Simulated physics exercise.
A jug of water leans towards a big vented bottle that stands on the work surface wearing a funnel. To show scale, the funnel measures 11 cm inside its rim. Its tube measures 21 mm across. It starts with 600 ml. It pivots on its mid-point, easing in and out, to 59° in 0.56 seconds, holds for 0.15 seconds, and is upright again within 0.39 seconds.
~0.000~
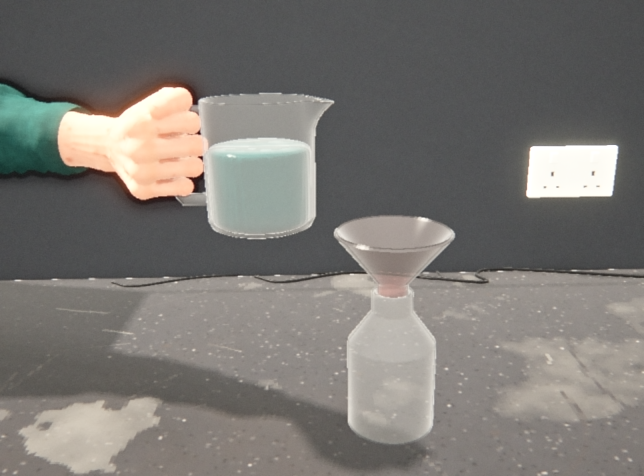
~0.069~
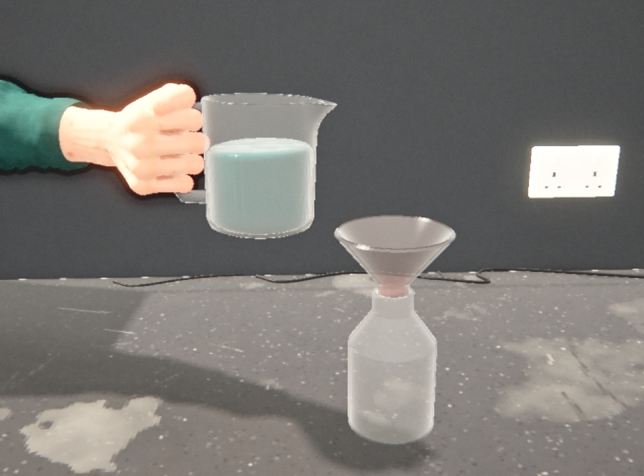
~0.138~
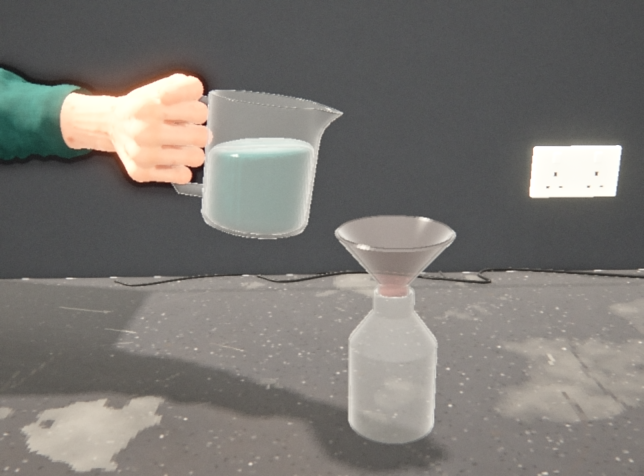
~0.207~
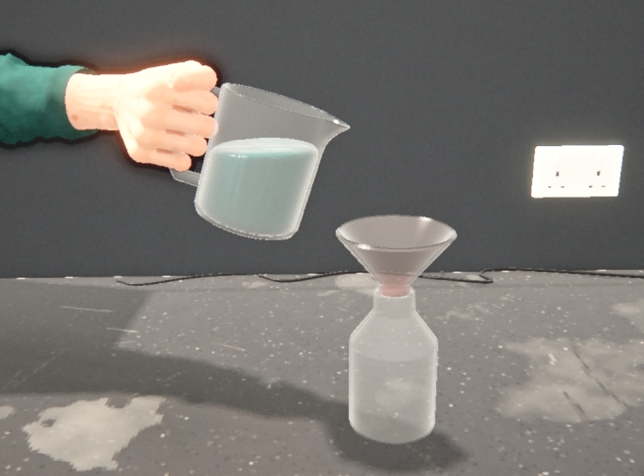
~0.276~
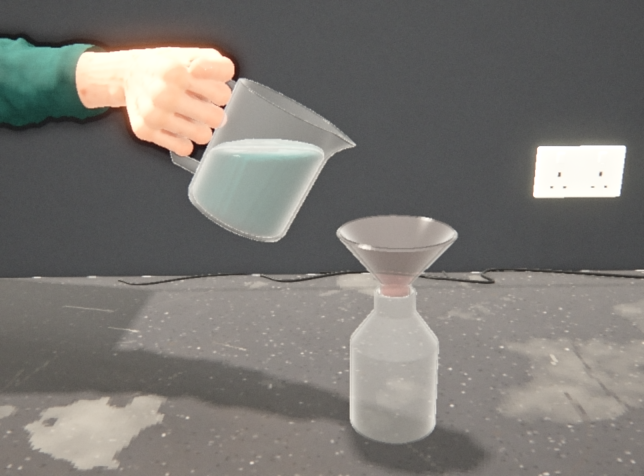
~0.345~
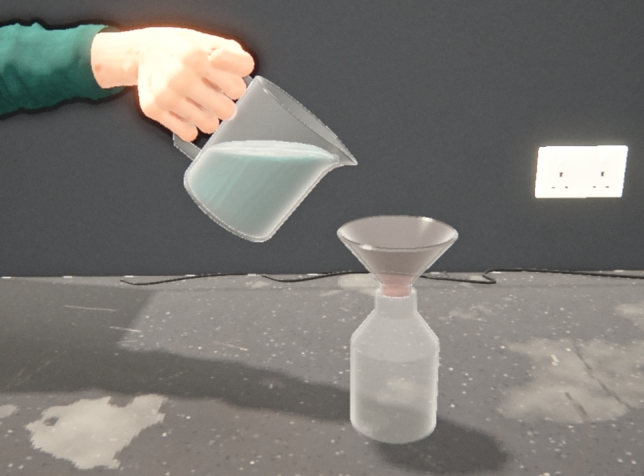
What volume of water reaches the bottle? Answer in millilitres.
Roughly 150 ml reaches it.
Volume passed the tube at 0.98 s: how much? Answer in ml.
80 ml.
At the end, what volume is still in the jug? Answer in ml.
450 ml.
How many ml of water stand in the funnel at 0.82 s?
55 ml, give or take.
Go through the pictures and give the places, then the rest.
It leans 0°; its right rim is at (333, 100); the water meets the walls at (220, 147) and (300, 145); the funnel's rim runs from (340, 238) to (448, 236), in the first frame.
It leans 2°; its right rim is at (336, 103); the water meets the walls at (220, 147) and (301, 146), in the second frame.
It leans 8°; its right rim is at (342, 112); the water meets the walls at (220, 147) and (301, 146), in the third frame.
It leans 18°; its right rim is at (350, 126); the water meets the walls at (214, 149) and (306, 147), in the fourth frame.
It leans 29°; its right rim is at (356, 144); the water meets the walls at (209, 160) and (314, 149), in the fifth frame.
It leans 40°; its right rim is at (358, 162); the water meets the walls at (203, 157) and (325, 154), in the sixth frame.
Then, 0.54 s in, the tilt is 59° and 0 ml has passed the tube, 10 ml is in the funnel, 565 ml in the jug and 0 ml has missed.
Then, 0.68 s in, the tilt is 59° and 25 ml has passed the tube, 35 ml is in the funnel, 505 ml in the jug and 0 ml has missed.
Then, 0.82 s in, the tilt is 47° and 60 ml has passed the tube, 55 ml is in the funnel, 460 ml in the jug and 0 ml has missed.
Then, 0.98 s in, the tilt is 12° and 85 ml has passed the tube, 55 ml is in the funnel, 450 ml in the jug and 5 ml has missed.
Finally, 145 ml has passed the tube, 0 ml is in the funnel, 450 ml in the jug and 5 ml has missed.
